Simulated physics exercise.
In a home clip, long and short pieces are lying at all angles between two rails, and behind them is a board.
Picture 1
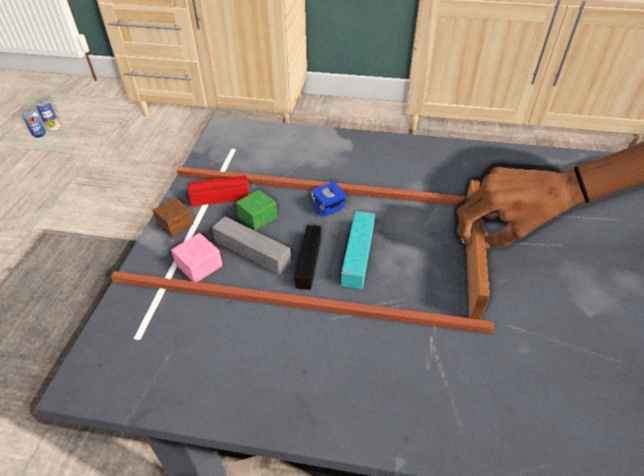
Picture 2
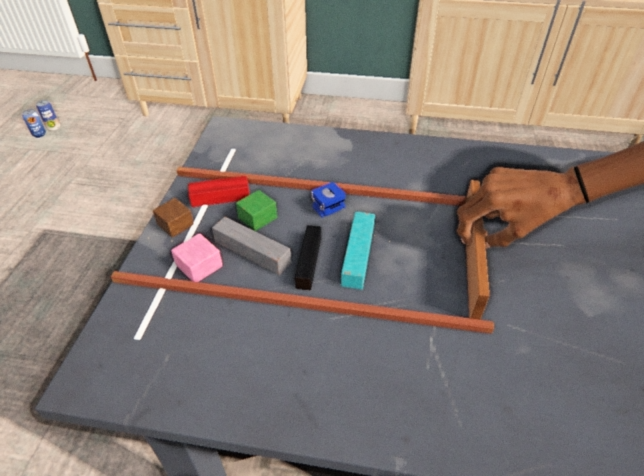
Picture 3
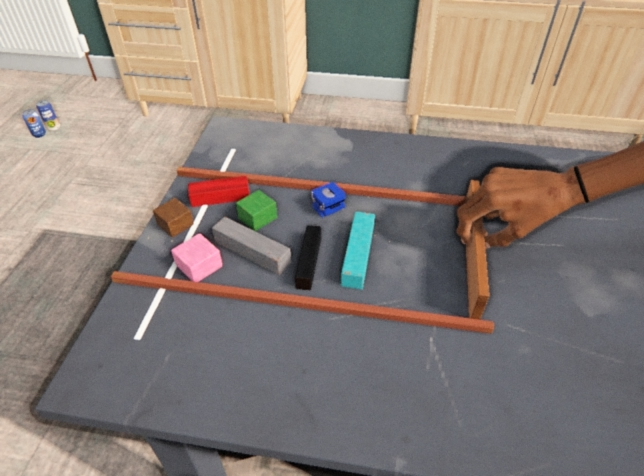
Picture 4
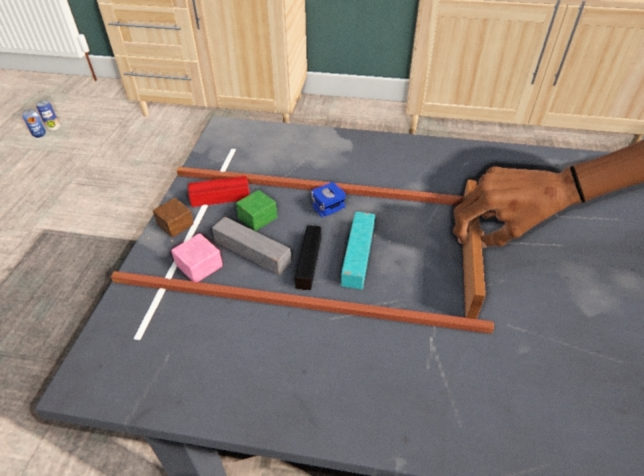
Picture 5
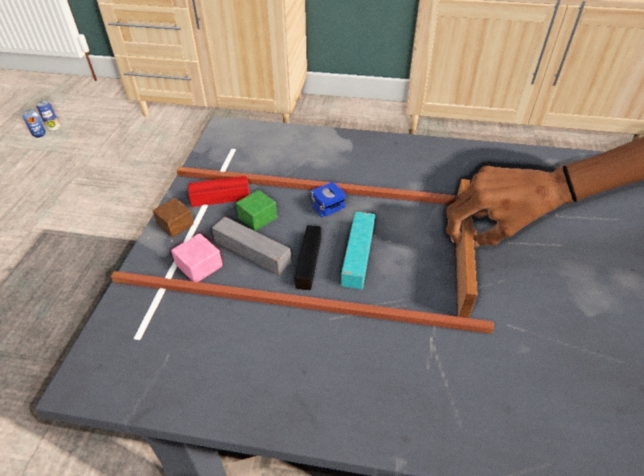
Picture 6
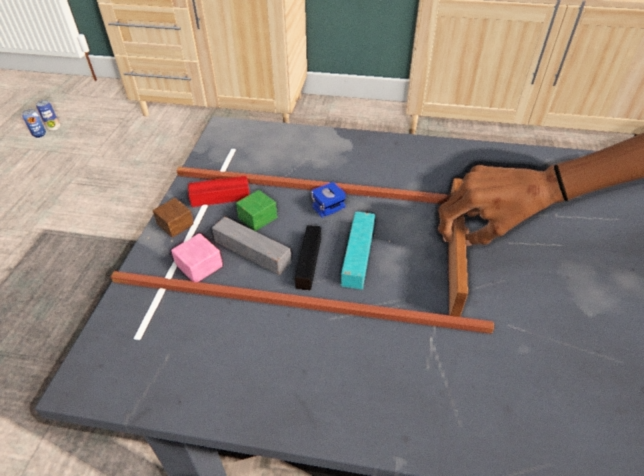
A hand slid a wooden board a short way left between two rails on a dark table, while the scattered colored blocks and sticks, some by a white line, stayed still.
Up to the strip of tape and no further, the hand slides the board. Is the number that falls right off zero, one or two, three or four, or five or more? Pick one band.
It is three or four.
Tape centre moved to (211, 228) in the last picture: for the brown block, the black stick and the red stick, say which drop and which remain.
The brown block falls; the black stick survives; the red stick stays on.
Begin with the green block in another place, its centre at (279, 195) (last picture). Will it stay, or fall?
If so, it stays where it is.
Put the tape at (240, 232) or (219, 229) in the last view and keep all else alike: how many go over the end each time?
In order, 1 then 1.
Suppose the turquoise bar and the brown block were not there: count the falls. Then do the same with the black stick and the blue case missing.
First 1, second 2.
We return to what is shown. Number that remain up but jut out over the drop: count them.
Number: 1.
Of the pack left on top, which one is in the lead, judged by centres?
The green block finishes closest.
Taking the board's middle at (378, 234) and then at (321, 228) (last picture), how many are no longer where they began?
In order, the tallies are 0 and 4.
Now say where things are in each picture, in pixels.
In the first frame, brown block (174, 217); red stick (219, 191); pink block (197, 258); board (475, 245); tape (194, 226).
In the second frame, red stick (219, 191); black stick (309, 256).
In the third frame, pink block (197, 258); green block (257, 211).
In the fourth frame, brown block (174, 217); blue case (329, 200).
In the fifth frame, red stick (219, 191); board (464, 244).
In the sixth frame, brown block (174, 217); red stick (219, 191); pink block (197, 258); board (456, 243); tape (194, 226).
Soon after, none off yet; brown block at rest near (174, 217); red stick at rest near (219, 191); pink block at rest near (197, 258).
At rest, the number that fall off is three or four; fallen, grey bar, pink block, red stick and brown block.
